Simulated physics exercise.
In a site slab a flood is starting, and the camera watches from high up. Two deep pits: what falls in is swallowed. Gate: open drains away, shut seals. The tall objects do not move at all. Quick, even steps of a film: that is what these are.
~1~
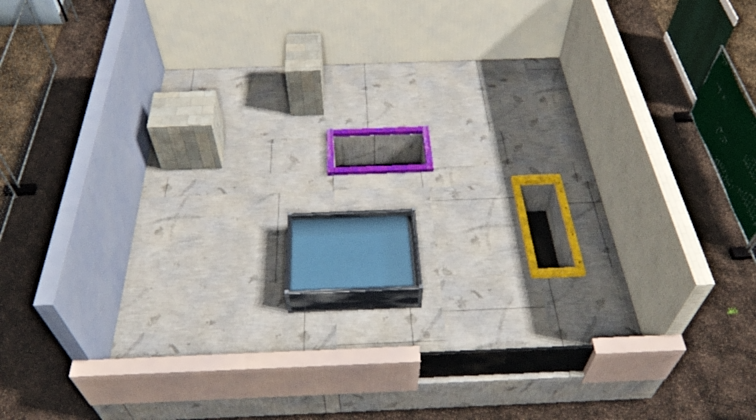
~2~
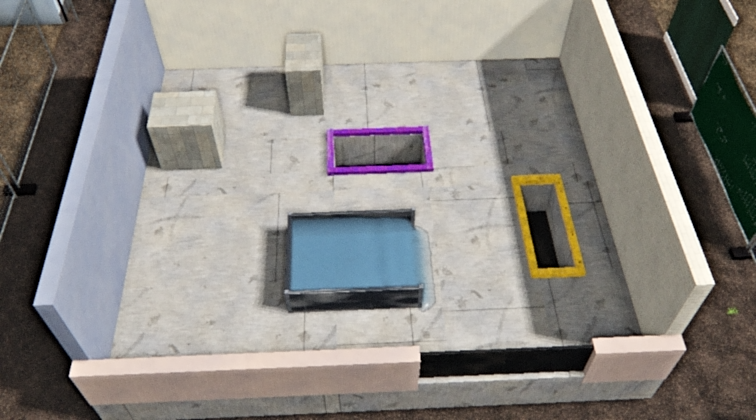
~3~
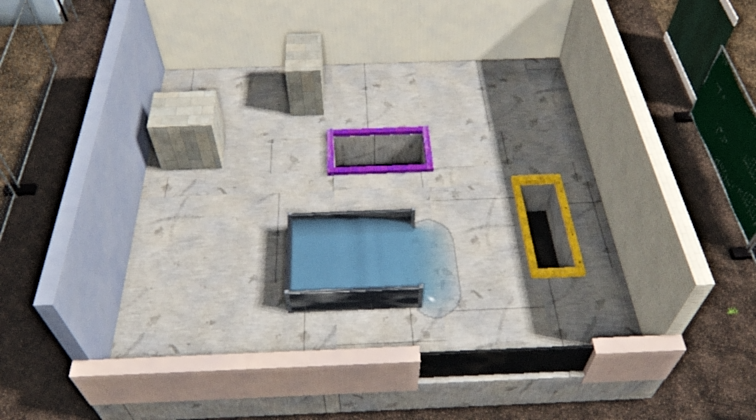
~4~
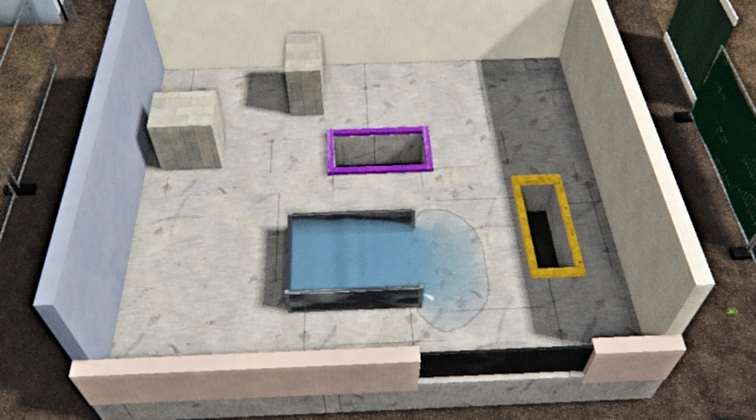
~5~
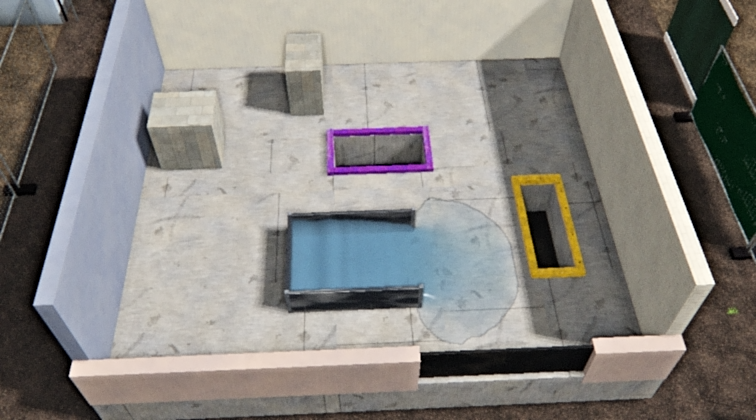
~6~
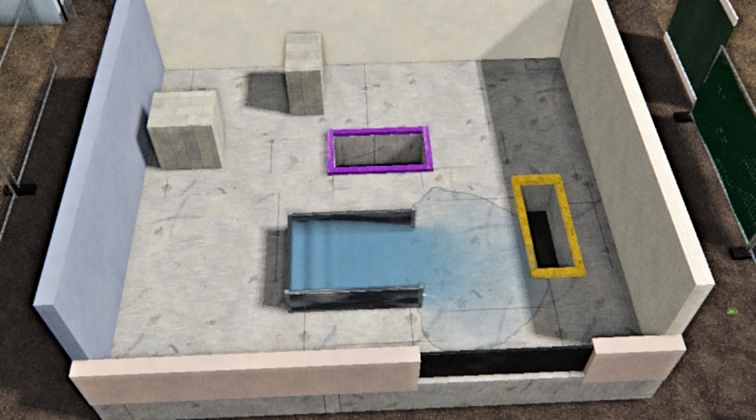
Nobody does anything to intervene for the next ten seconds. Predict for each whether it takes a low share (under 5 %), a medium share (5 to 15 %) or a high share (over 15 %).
Prediction: The gate takes a low share; the yellow pit takes a high share; the purple pit takes a low share.
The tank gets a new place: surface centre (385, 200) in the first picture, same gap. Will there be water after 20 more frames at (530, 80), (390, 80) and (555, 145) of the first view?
Okay, first one got wet, second one high and dry, last one got wet.
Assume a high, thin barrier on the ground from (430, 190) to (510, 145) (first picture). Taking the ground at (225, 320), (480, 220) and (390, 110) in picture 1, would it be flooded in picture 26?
Taken in turn, the three points are unsoaked, soaked and unsoaked.
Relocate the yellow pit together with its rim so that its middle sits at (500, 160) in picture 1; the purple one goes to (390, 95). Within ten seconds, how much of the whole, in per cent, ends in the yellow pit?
Note: Yellow pit, 2 percent.
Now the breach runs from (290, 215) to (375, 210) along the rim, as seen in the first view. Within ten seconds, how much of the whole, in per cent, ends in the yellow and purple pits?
The yellow pit gets 0 per cent and the purple pit 15 per cent.
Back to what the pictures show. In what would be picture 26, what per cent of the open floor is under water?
That works out at 30 %.
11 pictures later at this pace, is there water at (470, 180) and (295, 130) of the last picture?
First spot swamped; second spot spared.
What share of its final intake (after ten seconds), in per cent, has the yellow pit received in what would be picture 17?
Estimate: Roughly 65 %.
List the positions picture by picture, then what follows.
In the first frame, the open tank at (353, 252) is whole and still.
In the second frame, water pours out at (414, 262) and has run to (426, 306).
In the third frame, water pours out at (414, 263) and has run to (441, 312).
In the fourth frame, water pours out at (414, 263) and has run to (481, 300).
In the fifth frame, water pours out at (414, 263) and has run to (510, 296).
In the sixth frame, water pours out at (414, 263) and has run to (542, 288).
A moment on, water covers 15 % of the floor; the gate 0 %, the yellow pit 5 %, the purple pit 0 %.
Next, water covers 20 % of the floor; the gate 0 %, the yellow pit 12 %, the purple pit 0 %.
Then, water covers 30 % of the floor; the gate 0 %, the yellow pit 18 %, the purple pit 0 %.
Later, water covers 45 % of the floor; the gate 0 %, the yellow pit 19 %, the purple pit 0 %.
In the end, water covers 60 % of the floor; the gate 0 %, the yellow pit 19 %, the purple pit 0 %.
